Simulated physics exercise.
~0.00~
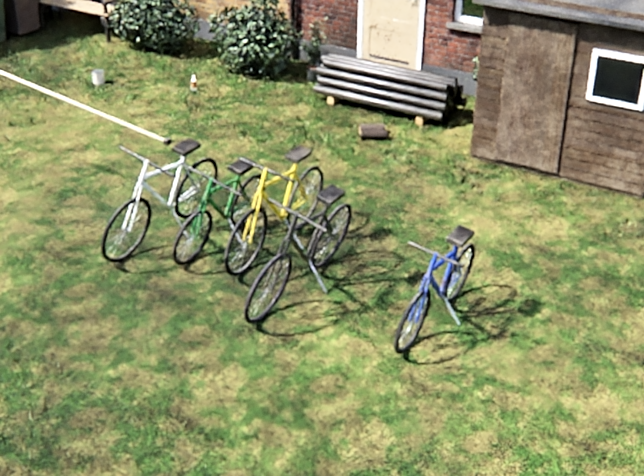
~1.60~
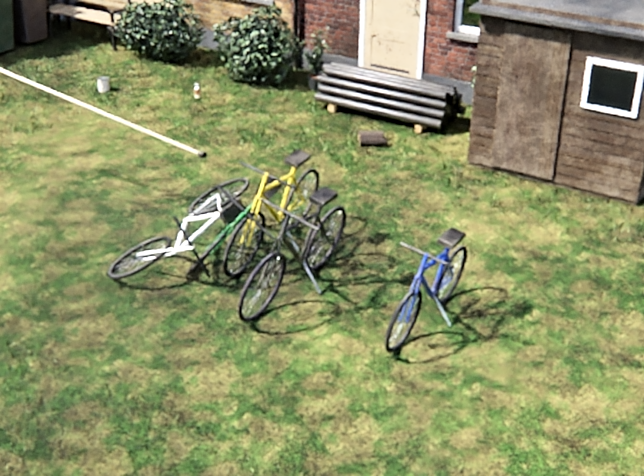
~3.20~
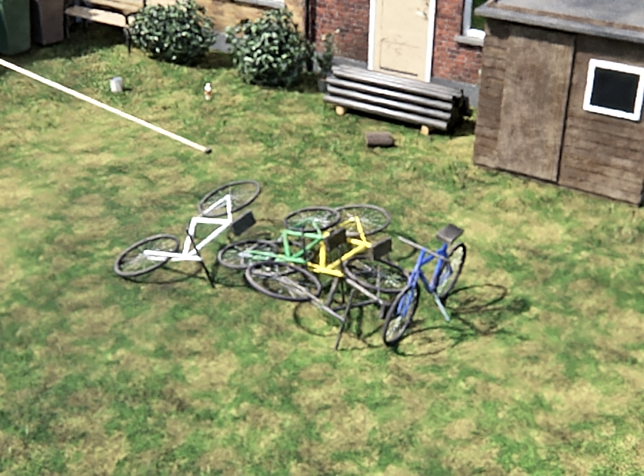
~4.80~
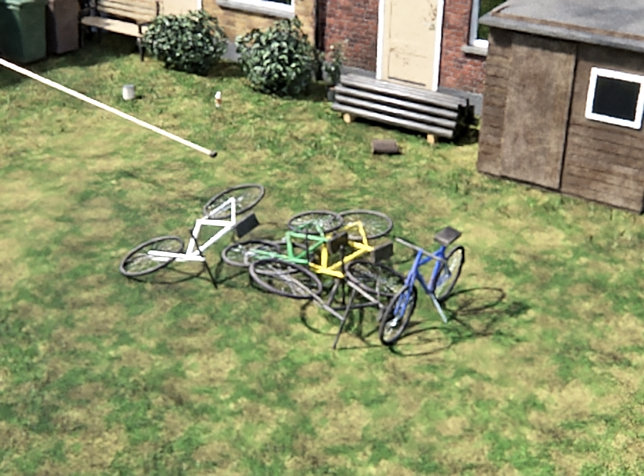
A long white pole reaches in from the left over a patchy lawn, seen from above, toward five parked bicycles, with a brick house, stacked logs and a brown shed behind. White, green, yellow and dark grey bicycles stand close together, and a blue one stands apart on the right. The white bicycle topples rightward into the green one, which leans over, while the pole lies still behind them. The green, yellow and grey bicycles then go down rightward in a tangle beside the blue one. The blue bicycle stays upright as the others rest.
